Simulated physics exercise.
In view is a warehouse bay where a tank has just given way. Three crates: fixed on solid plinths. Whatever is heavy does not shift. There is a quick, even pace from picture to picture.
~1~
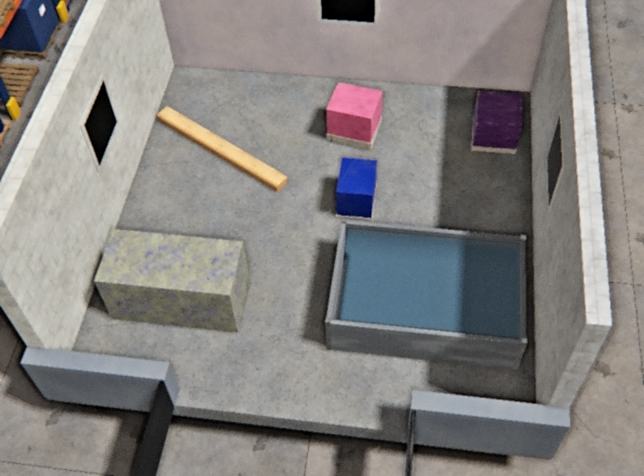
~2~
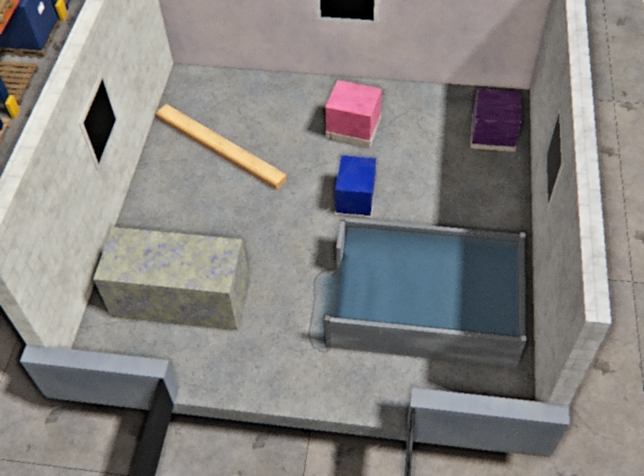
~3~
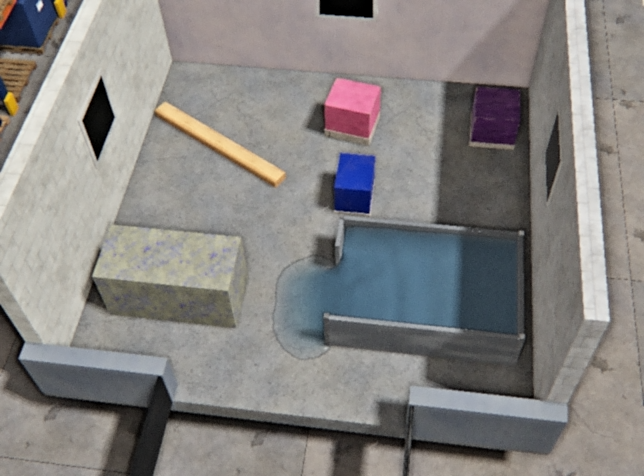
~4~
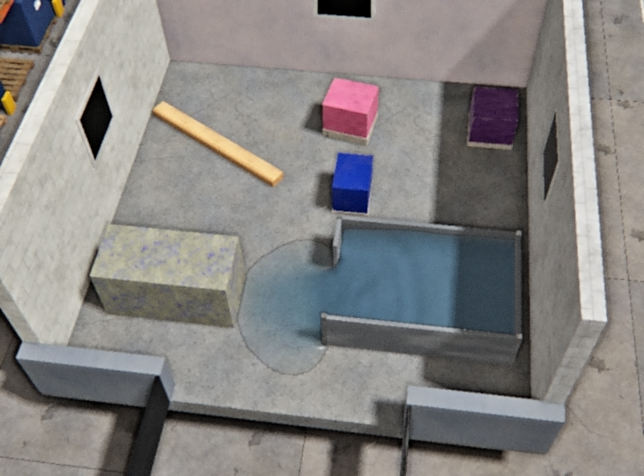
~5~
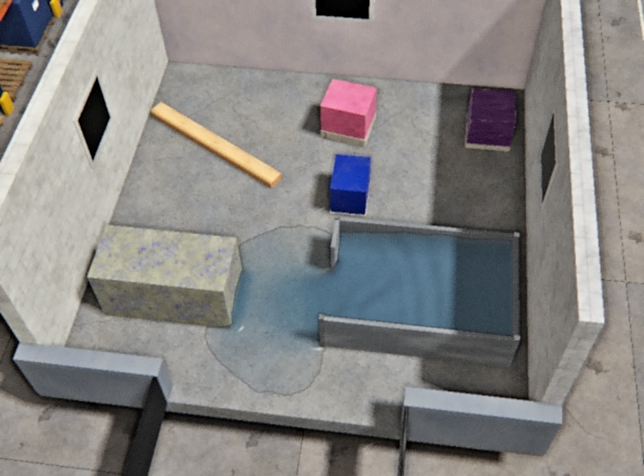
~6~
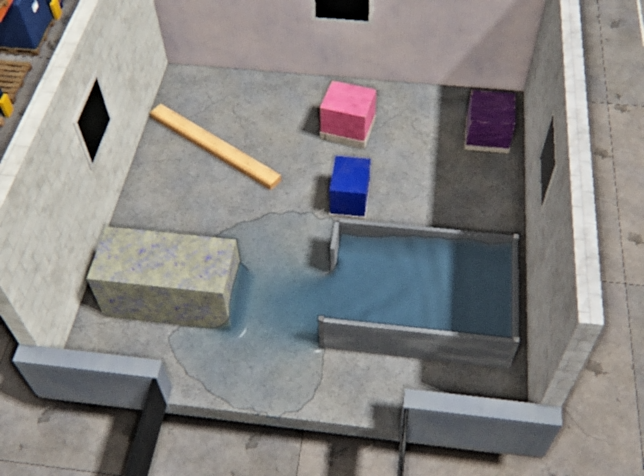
The video shows a walled bay with pink, blue and purple crates, a wooden plank and a speckled block, as water pours from the left side of a gray tank, spreads across the floor, reaches the block and fans outward.
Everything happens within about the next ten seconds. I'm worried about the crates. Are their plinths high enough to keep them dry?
The pink crate remains untouched by water. The purple crate remains untouched by water. The blue crate is touched by water.
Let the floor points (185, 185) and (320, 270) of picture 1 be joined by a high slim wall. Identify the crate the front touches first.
The blue-painted one.
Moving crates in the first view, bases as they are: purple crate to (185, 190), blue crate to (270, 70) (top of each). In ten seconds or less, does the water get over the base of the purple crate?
Note: The purple crate is caught.
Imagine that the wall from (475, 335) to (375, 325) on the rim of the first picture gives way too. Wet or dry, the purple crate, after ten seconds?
As far as I can tell, the purple one is overrun.
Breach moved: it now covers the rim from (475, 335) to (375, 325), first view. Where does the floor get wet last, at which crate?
The one in blue.
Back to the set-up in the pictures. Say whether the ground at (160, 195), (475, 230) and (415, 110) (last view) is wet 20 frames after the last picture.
Going through them in order, I'd say drenched, clear and clear.
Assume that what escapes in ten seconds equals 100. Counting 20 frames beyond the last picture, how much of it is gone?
Around 50 percent.
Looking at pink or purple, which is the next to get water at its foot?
My answer: The crate marked pink.
A moment on, water covers 25 % of the floor; the pink crate not reached, the purple crate not reached, the blue crate water round its plinth.
Next, water covers 35 % of the floor; the pink crate not reached, the purple crate not reached, the blue crate water round its plinth.
Then, water covers 45 % of the floor; the pink crate water round its plinth, the purple crate not reached, the blue crate water round its plinth.
Later, water covers 55 % of the floor; the pink crate water round its plinth, the purple crate water round its plinth, the blue crate water round its plinth.
In the end, water covers 85 % of the floor; the pink crate stayed above the water, the purple crate stayed above the water, the blue crate was topped.
